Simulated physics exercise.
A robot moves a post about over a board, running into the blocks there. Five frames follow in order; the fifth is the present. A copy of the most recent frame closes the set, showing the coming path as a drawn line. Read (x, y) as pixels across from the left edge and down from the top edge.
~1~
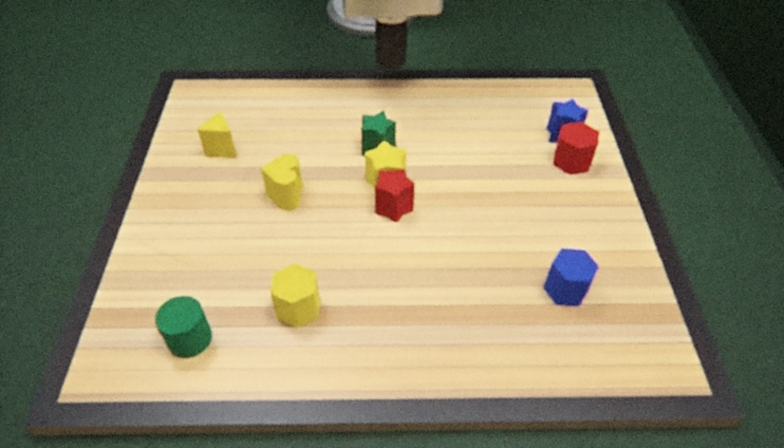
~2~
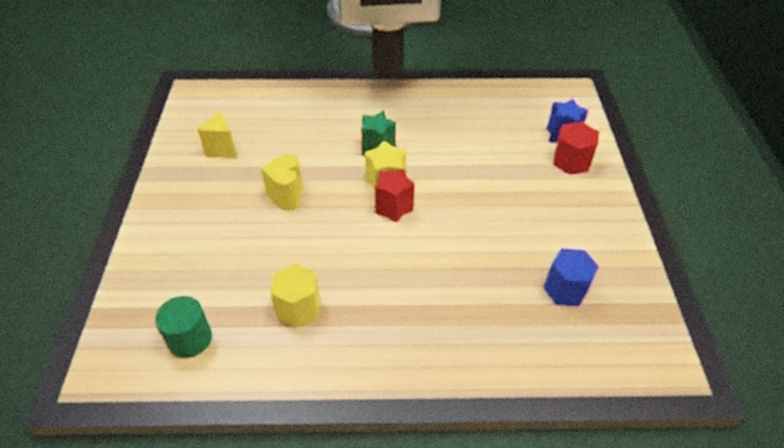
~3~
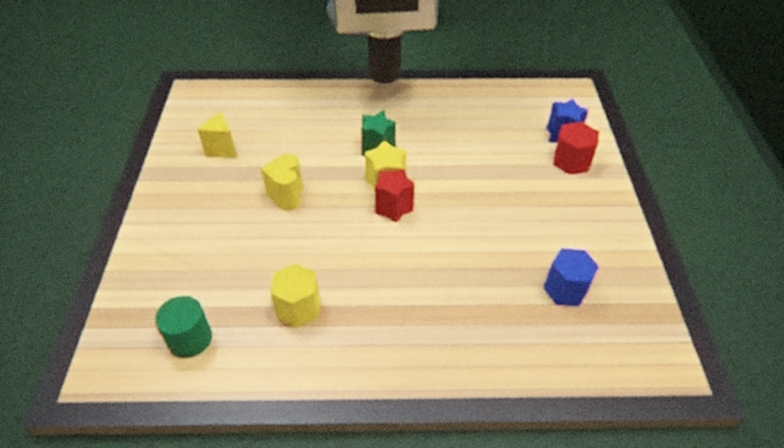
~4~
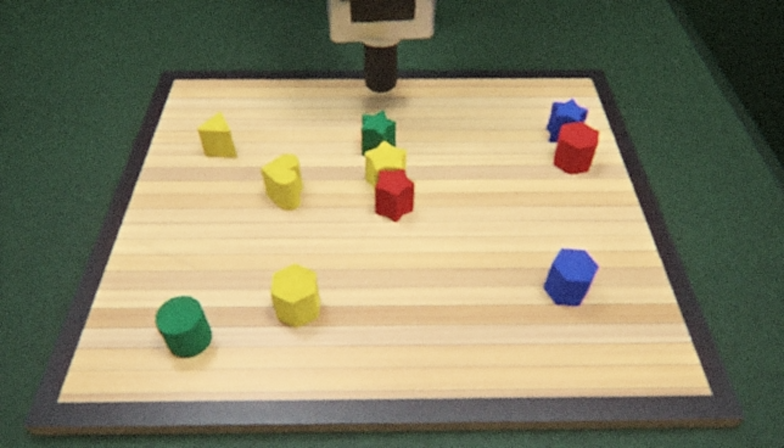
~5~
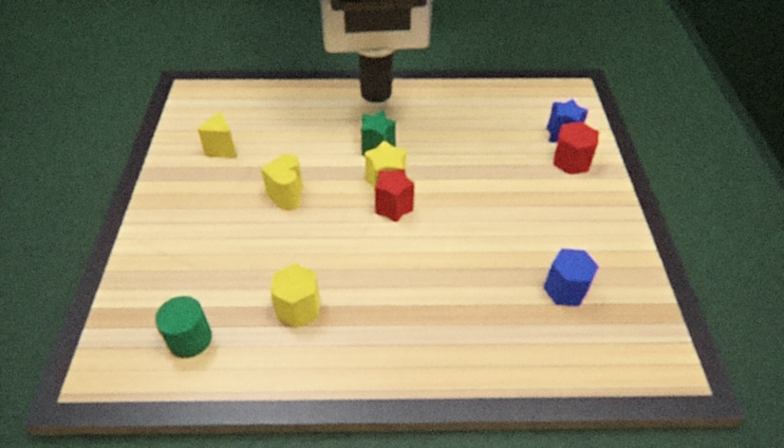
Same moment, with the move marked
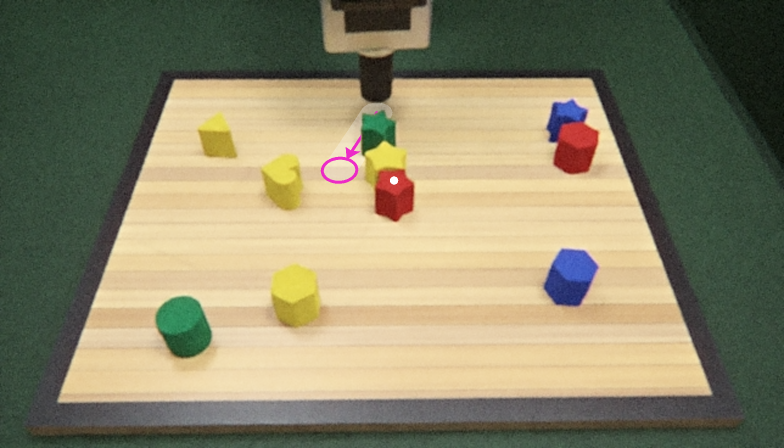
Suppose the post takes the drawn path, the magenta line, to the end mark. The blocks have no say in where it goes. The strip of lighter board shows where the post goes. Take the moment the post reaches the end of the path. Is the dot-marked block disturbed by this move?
My prediction: It remains in place.
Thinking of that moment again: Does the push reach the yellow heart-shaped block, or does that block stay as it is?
It is untouched.
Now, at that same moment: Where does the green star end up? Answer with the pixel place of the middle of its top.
It is at (374, 136).
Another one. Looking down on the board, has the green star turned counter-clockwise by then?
It seems so.
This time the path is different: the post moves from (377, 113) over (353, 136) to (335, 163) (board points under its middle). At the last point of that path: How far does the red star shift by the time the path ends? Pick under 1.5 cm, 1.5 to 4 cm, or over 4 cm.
Short, under 1.5 cm.
The drawn path runs from (377, 113) to (340, 170); the dot is on the red star.
What follows on the original path. One third of the way, post at (364, 112); nothing pushed yet.
Two thirds of the way, post at (352, 131); green star at (378, 133), turned 45° anticlockwise.
At the end, post at (338, 151); yellow heart-shaped block not moved; green star at (374, 136), turned 75° anticlockwise; yellow star at (390, 157); red star not moved.
